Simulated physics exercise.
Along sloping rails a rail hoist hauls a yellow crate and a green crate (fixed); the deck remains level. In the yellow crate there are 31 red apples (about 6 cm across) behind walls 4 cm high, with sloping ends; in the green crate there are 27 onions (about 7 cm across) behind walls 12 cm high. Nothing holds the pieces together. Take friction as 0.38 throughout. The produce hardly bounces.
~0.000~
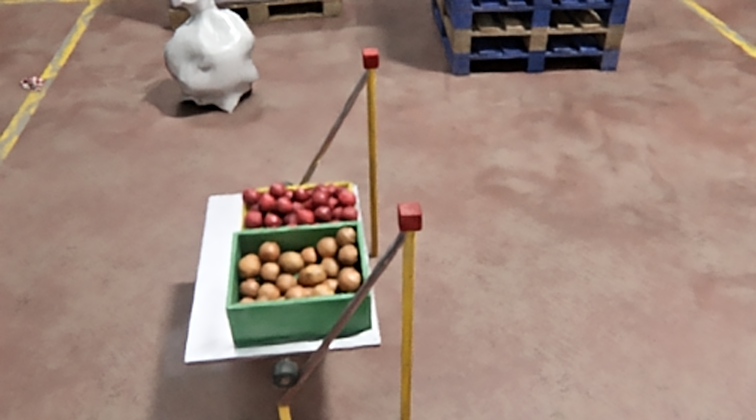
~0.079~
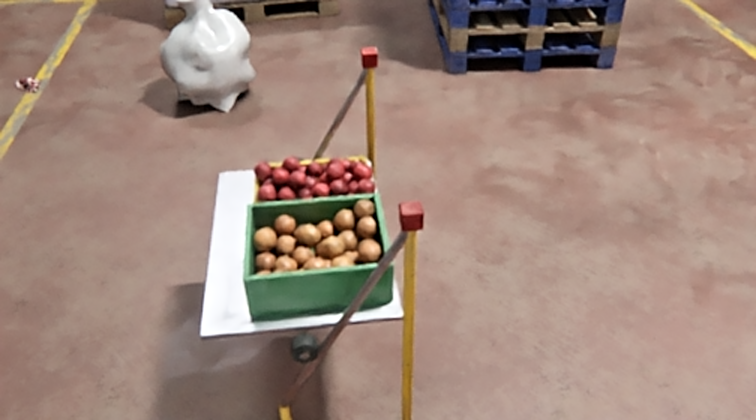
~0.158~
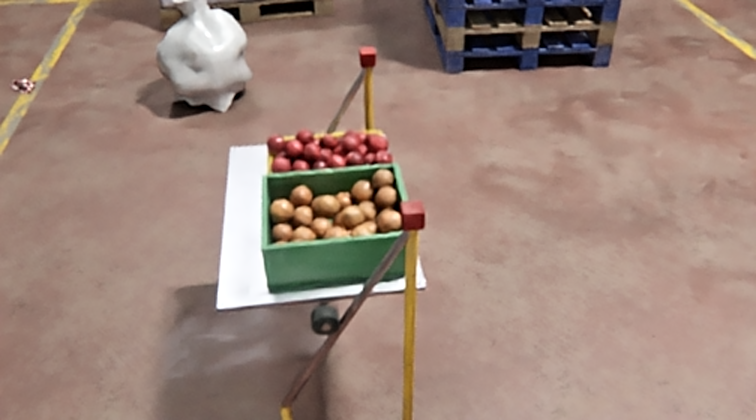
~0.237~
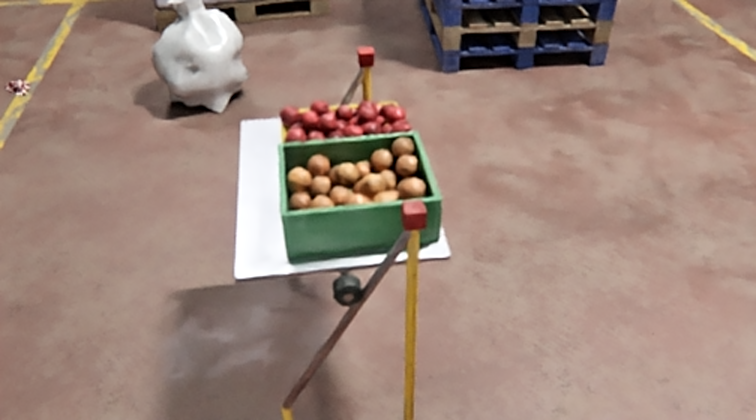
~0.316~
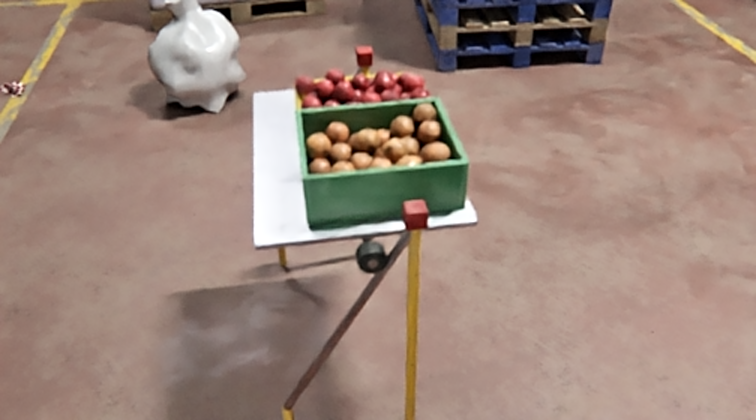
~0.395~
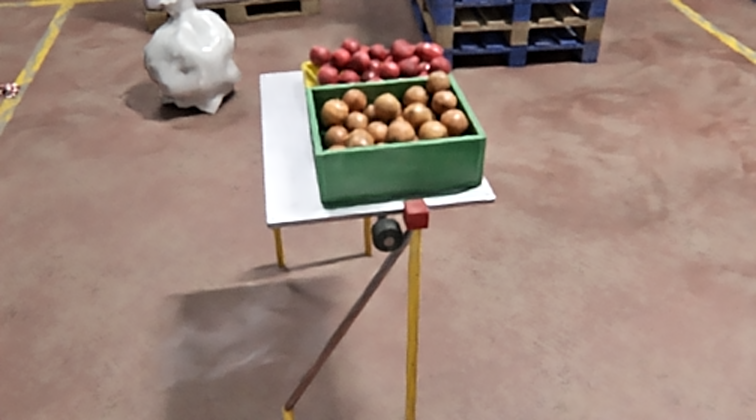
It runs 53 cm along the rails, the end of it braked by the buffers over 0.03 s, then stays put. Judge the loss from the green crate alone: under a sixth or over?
It sheds under a sixth of them.
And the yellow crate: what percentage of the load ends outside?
Yellow crate 50 per cent.
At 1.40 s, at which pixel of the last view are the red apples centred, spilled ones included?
Around (418, 262).
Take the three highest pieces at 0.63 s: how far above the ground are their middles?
Some 98 cm up.
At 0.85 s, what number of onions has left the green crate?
About 0.
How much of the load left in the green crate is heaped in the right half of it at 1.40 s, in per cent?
Some 60 per cent.
After 0.47 s, the yellow crate is down by 4 of 31 and the green crate has all 27.
After 0.63 s, the yellow crate is down by 13 of 31 and the green crate has all 27.
After 0.85 s, the yellow crate is down by 16 of 31 and the green crate has all 27.
Final count (at 1.40 s), the yellow crate is down by 16 of 31 and the green crate has all 27. Asked share, 0 of 27, 0 per cent.
